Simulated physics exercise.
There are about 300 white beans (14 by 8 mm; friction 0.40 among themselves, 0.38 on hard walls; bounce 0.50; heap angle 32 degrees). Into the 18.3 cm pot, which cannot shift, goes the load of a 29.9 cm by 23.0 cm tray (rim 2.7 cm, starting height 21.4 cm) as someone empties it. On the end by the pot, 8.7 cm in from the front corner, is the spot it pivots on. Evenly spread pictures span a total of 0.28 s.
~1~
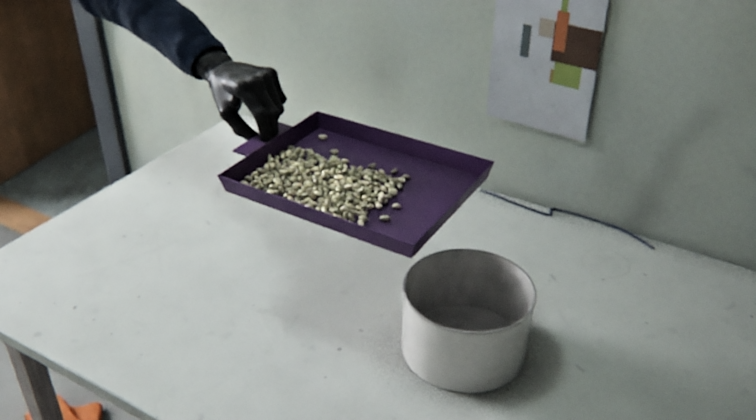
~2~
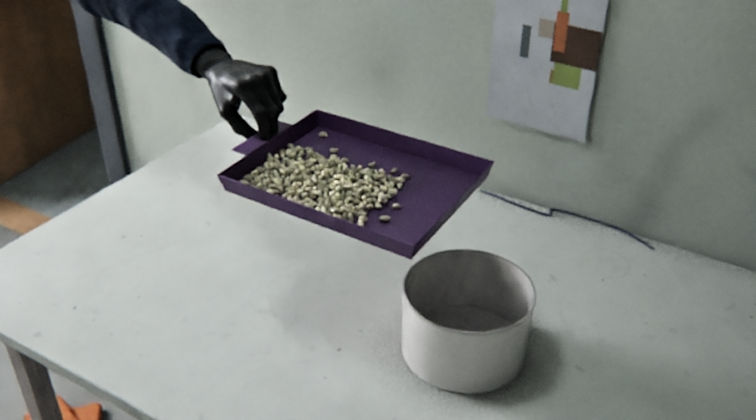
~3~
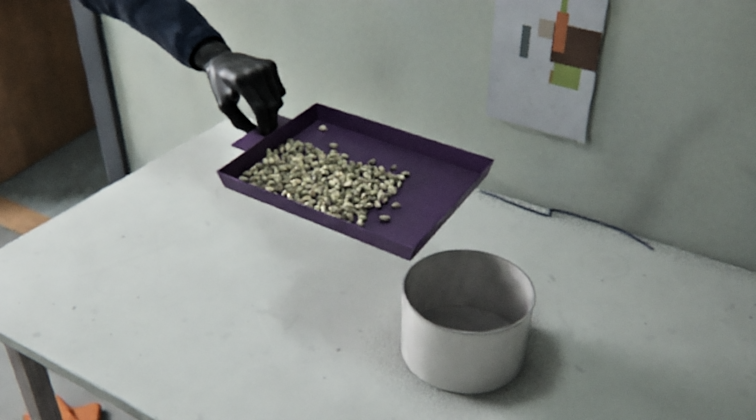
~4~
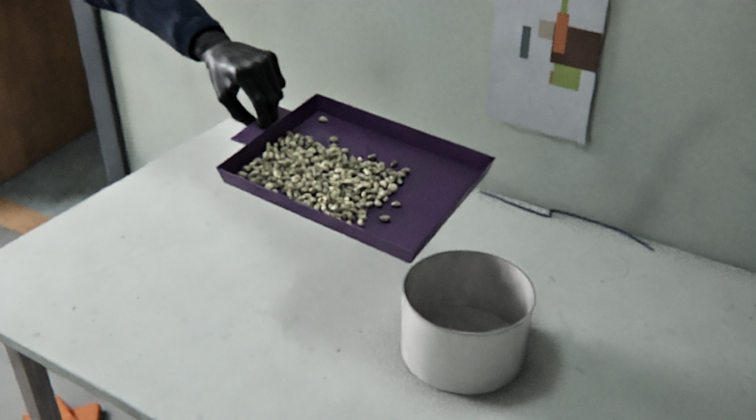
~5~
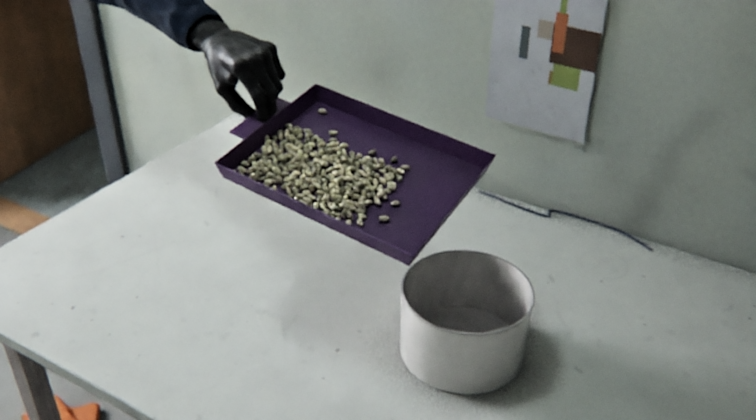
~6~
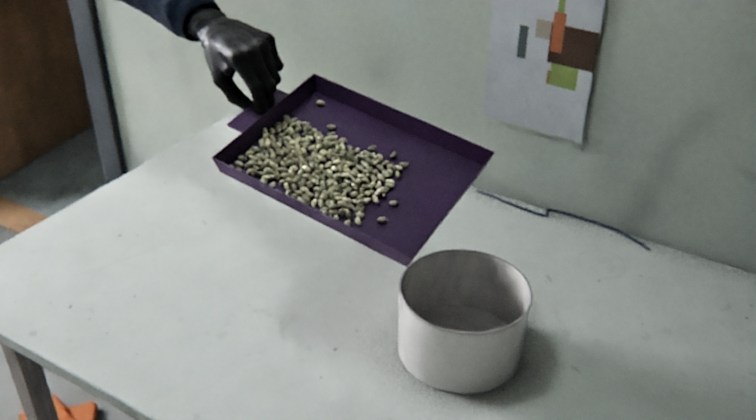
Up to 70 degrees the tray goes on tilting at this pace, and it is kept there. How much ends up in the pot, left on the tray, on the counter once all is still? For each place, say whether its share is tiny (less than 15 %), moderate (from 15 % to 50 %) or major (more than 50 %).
Shares - pot: Tiny, left on the tray: Moderate, counter: Major.
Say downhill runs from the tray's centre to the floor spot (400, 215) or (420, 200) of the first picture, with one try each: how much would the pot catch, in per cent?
That would be close to 15 per cent, then close to 30 per cent.
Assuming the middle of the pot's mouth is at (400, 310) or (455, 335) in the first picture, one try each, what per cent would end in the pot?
About 75 percent the first time and about 60 percent the second.
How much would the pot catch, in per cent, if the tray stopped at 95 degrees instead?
Share in the pot: Around 15 %.
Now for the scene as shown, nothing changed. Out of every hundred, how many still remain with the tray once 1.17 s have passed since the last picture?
Value: About 55%.
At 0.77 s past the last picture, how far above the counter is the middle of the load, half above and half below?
Median height: Approx. 22 cm.
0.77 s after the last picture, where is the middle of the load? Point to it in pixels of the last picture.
Approx. (378, 231).
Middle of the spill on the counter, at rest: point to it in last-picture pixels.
You'll find it at about pixel (400, 408).
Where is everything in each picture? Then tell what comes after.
In the first frame, tray tilt 0 degrees, front corners at (224, 174) and (412, 241); middle of the pieces at (325, 184); pot at (469, 287).
In the second frame, tray tilt 1 degrees, front corners at (224, 174) and (412, 242); middle of the pieces at (324, 183).
In the third frame, tray tilt 3 degrees, front corners at (223, 171) and (412, 244); middle of the pieces at (324, 180).
In the fourth frame, tray tilt 6 degrees, front corners at (223, 166) and (412, 247), lowest corner right front; middle of the pieces at (324, 176).
In the fifth frame, tray tilt 10 degrees, front corners at (221, 162) and (411, 250), lowest corner right front; middle of the pieces at (323, 172).
In the sixth frame, tray tilt 13 degrees, front corners at (219, 157) and (409, 252), lowest corner right front; middle of the pieces at (321, 168); pot at (465, 288).
Then, 0.46 s after the last picture, tilt 40 degrees; the tray holds 100 %, the pot 0 %.
Then, 0.77 s after the last picture, tilt 59 degrees; the tray holds 100 %, the pot 0 %.
Then, 1.17 s after the last picture, tilt 70 degrees; the tray holds 55 %, the pot 0 %.
In the end, pot 5 %, tray 20 %, counter 70 %.
